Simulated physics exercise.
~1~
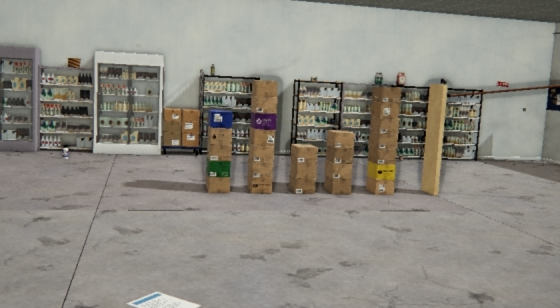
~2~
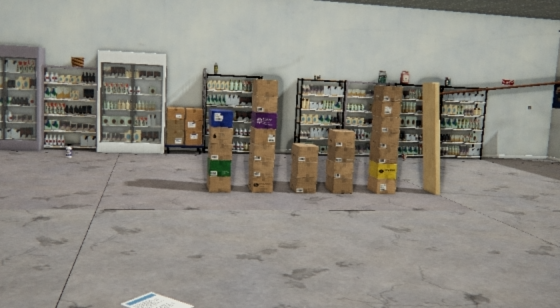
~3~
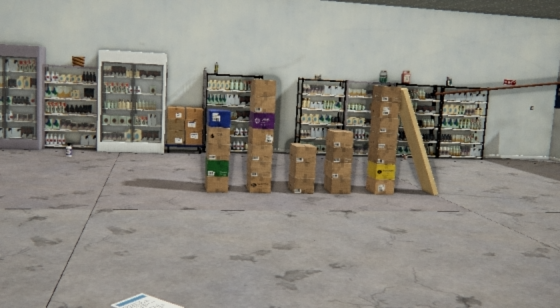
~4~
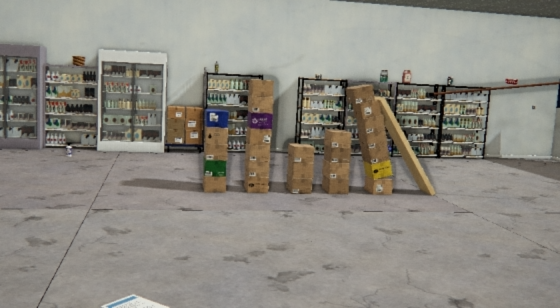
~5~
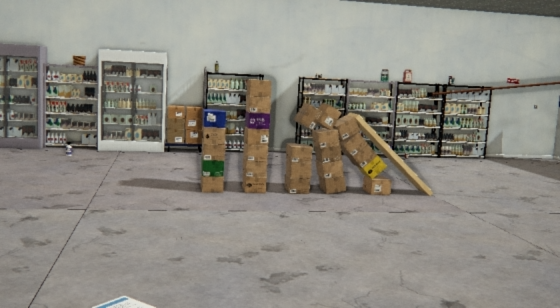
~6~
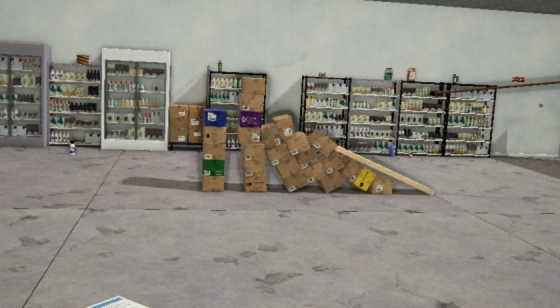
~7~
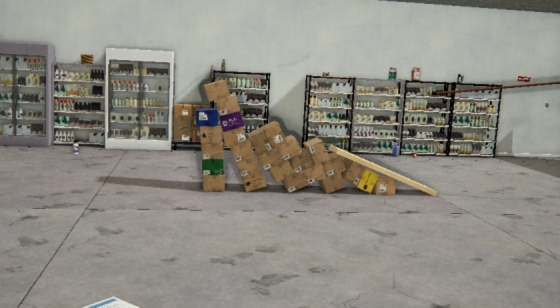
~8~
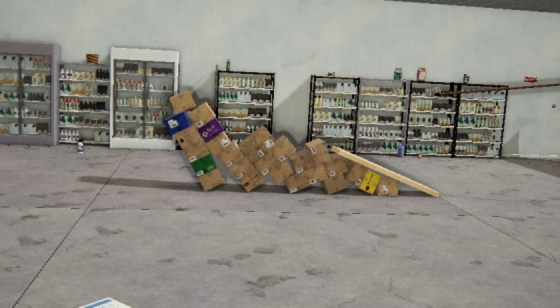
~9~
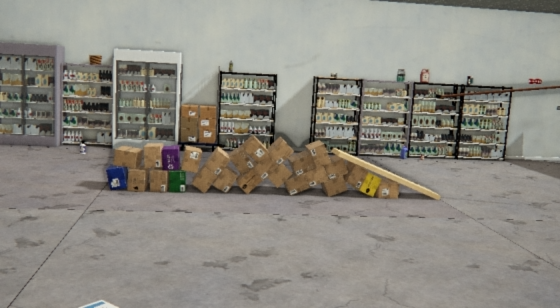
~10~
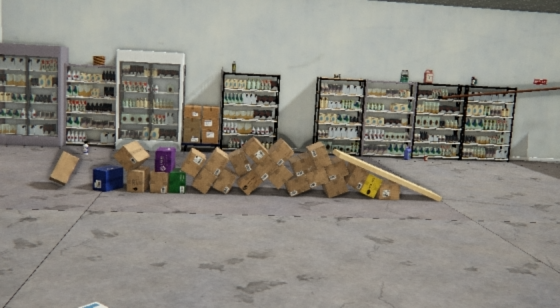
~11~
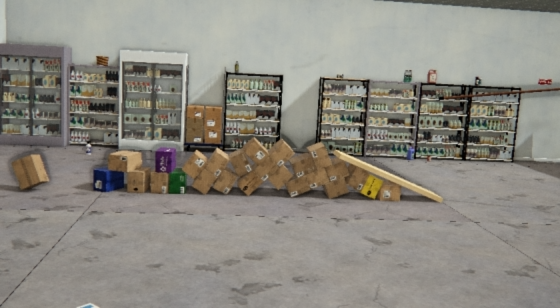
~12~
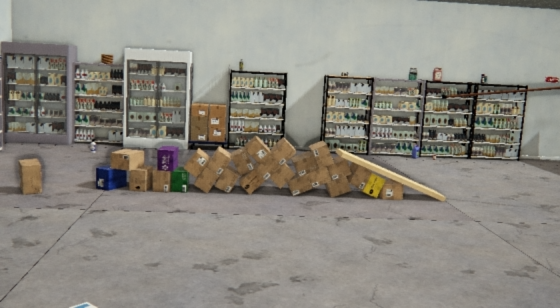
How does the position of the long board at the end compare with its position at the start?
At the start the board stands upright at the right end of the row, but by the end it has tipped over onto its side and lies at a low slant against the fallen cartons.
At first, five columns of taped cartons stand in a row on a shop floor, with a tall board upright at the right end and stocked shelves behind. The board tips left against the column with the yellow carton, which bends and topples onto the shorter columns. These give way in turn and knock over the tall column with the purple carton. That one pushes down the last column, dropping its blue and green cartons to the left. One plain carton tumbles farther left and settles apart, while the rest lie in a long heap with the board slanting low on its right end.
